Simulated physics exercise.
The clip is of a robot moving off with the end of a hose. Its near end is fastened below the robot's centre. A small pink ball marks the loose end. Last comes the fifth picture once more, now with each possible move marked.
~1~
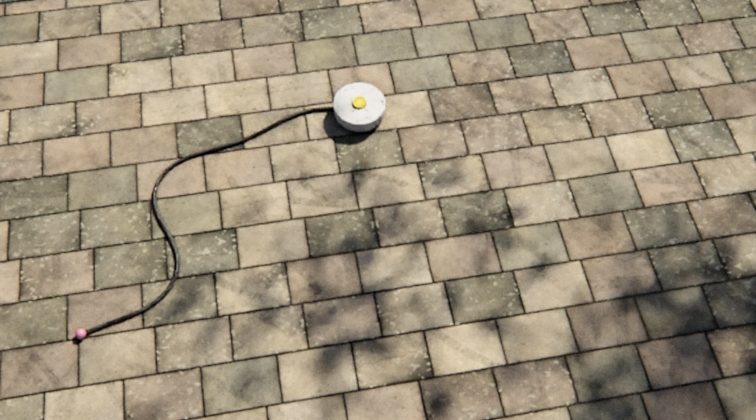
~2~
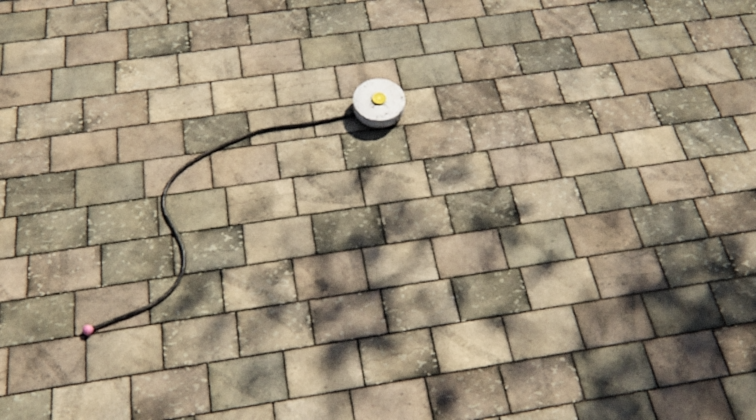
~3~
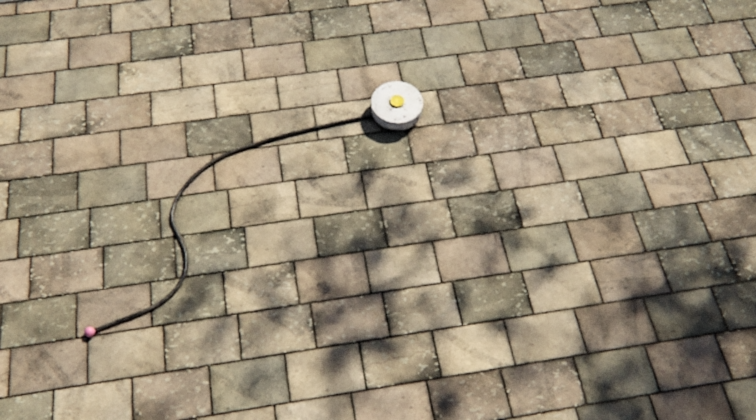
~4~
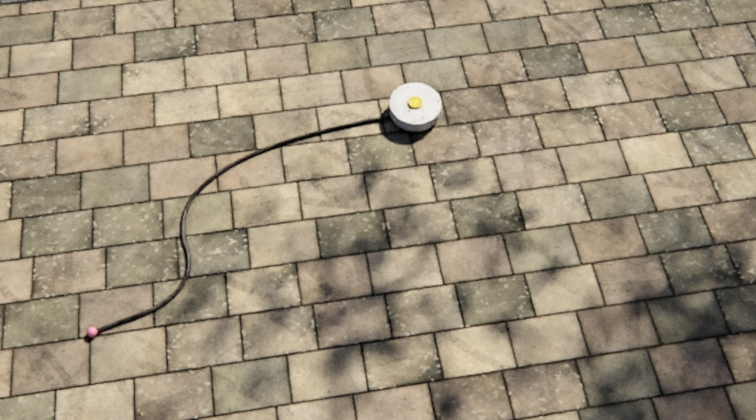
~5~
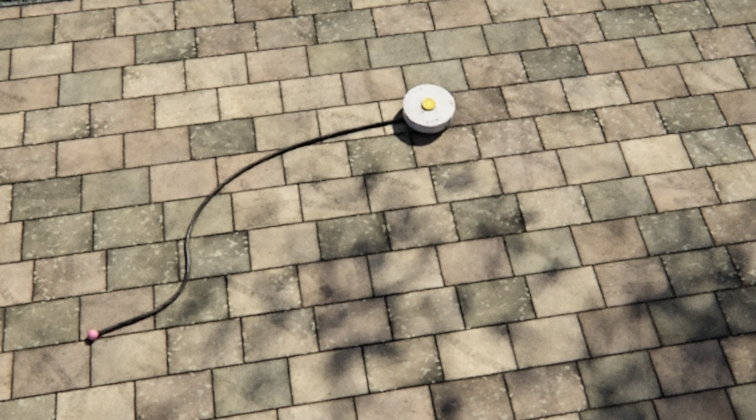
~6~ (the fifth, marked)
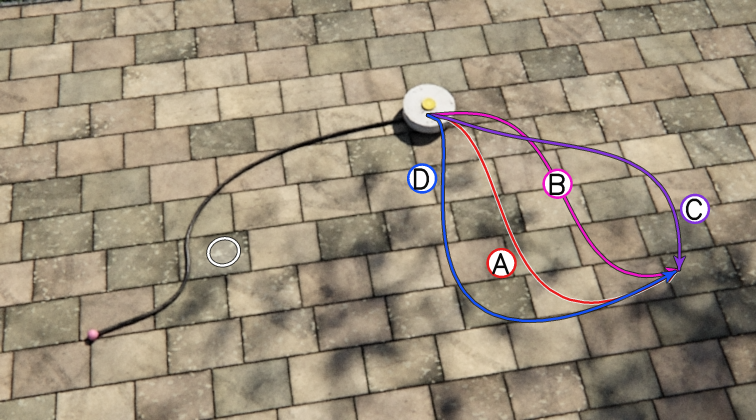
On a paved surface, a round white robot slides right, pulling a dark hose.
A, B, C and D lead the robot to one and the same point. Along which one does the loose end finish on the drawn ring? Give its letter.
Take B.
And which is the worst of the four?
Route D.
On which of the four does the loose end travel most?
That is C.
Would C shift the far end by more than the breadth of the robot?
On that route, yes.
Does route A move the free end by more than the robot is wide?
Yes.
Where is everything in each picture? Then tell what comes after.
Free end (81, 334); robot (359, 108), in the first picture.
Robot (379, 104); free end (88, 330), in the second picture.
Robot (397, 107); free end (90, 332), in the third picture.
Robot (415, 108); free end (92, 332), in the fourth picture.
Robot (428, 110); free end (93, 335), in the fifth picture.
On the marked copy, A from (428, 115) via (517, 247) to (677, 271); B from (428, 115) via (558, 184) to (679, 269); C from (428, 115) via (592, 150) to (679, 269); D from (428, 115) via (465, 292) to (675, 272); the ring at (224, 252).
Taking B. A third of the way, robot (536, 141), middle of the hose (324, 183), free end (137, 306).
Two thirds of the way, robot (597, 244), middle of the hose (371, 202), free end (166, 282).
When it is over, robot (683, 265), middle of the hose (445, 242), free end (222, 251); the free end is on the ring.
As for the rest, A leaves the free end at (215, 278); C leaves the free end at (250, 238); D leaves the free end at (214, 298).
